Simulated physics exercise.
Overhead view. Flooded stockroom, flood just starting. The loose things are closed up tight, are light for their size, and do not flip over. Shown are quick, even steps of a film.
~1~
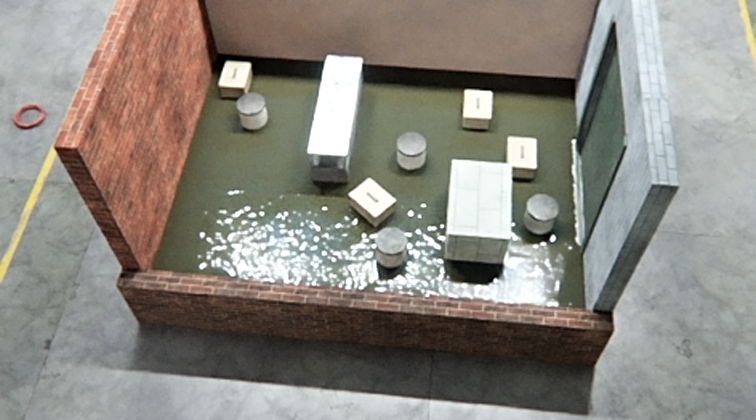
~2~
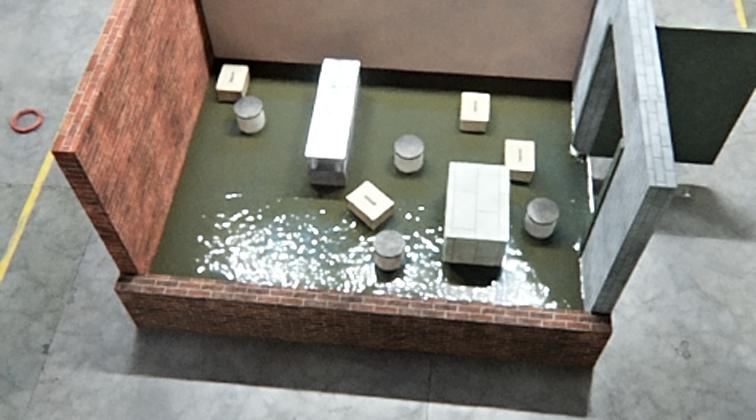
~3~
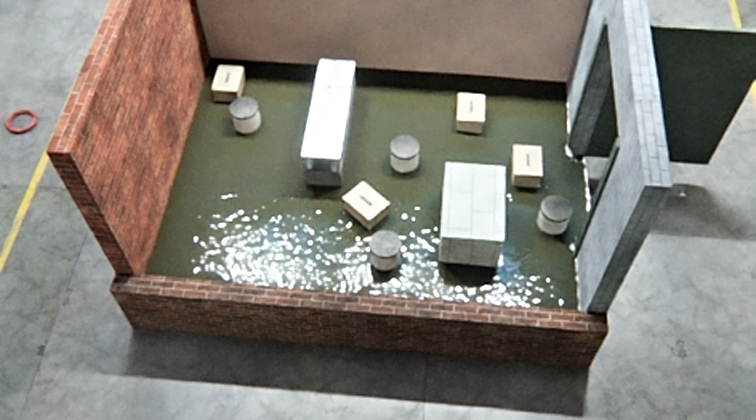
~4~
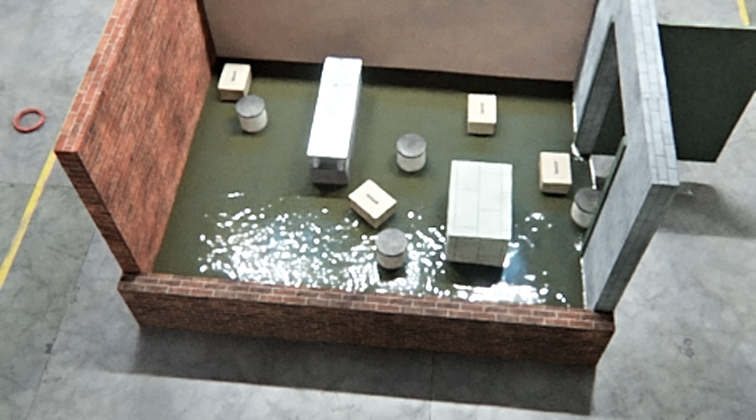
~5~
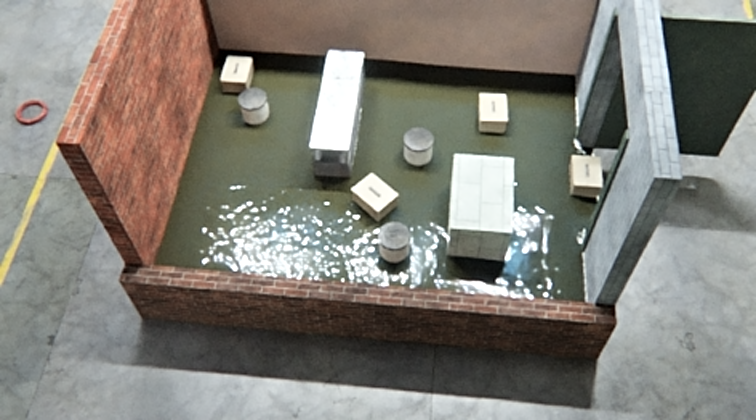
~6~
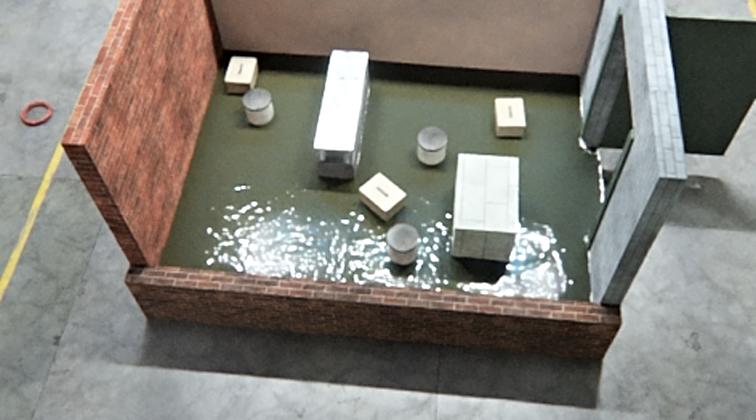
Murky green water covers the floor of a roofless stockroom, viewed from high above, with red brick walls at left and front and a grey wall at right. Four cream boxes and four grey pails float around two large pale blocks. As the view wavers slightly, a dark door swings open at right, the nearest pail and then a box drift out through the doorway, and another box and the middle pail edge rightward.
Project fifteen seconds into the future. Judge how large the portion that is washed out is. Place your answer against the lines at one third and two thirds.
It sits at or past the two-thirds line.
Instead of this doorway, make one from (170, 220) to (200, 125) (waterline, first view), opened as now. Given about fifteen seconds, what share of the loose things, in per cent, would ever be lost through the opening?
It works out at some 60 per cent of the things.
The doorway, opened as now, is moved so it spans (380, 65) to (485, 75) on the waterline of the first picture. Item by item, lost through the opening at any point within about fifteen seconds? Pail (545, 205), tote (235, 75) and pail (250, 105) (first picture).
Object one: Leaves; object two: Remains; object three: Remains.
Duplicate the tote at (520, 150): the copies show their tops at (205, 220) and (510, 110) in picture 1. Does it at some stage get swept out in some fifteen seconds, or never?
In order: Never leaves, then leaves.
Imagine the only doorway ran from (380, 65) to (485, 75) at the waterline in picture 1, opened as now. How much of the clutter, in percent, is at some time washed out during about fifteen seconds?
Result: Roughly 80 per cent.
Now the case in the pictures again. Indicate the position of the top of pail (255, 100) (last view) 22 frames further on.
About (276, 125).
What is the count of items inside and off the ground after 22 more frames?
My count is 2.
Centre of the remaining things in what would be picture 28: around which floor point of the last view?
I'd put it around pixel (273, 124).
A moment on, 2 of 8 are out; 6 afloat.
Next, 5 of 8 are out; 3 afloat.
Later, 6 of 8 are out; 2 afloat.
In the end, 6 of 8 are out; 2 afloat.
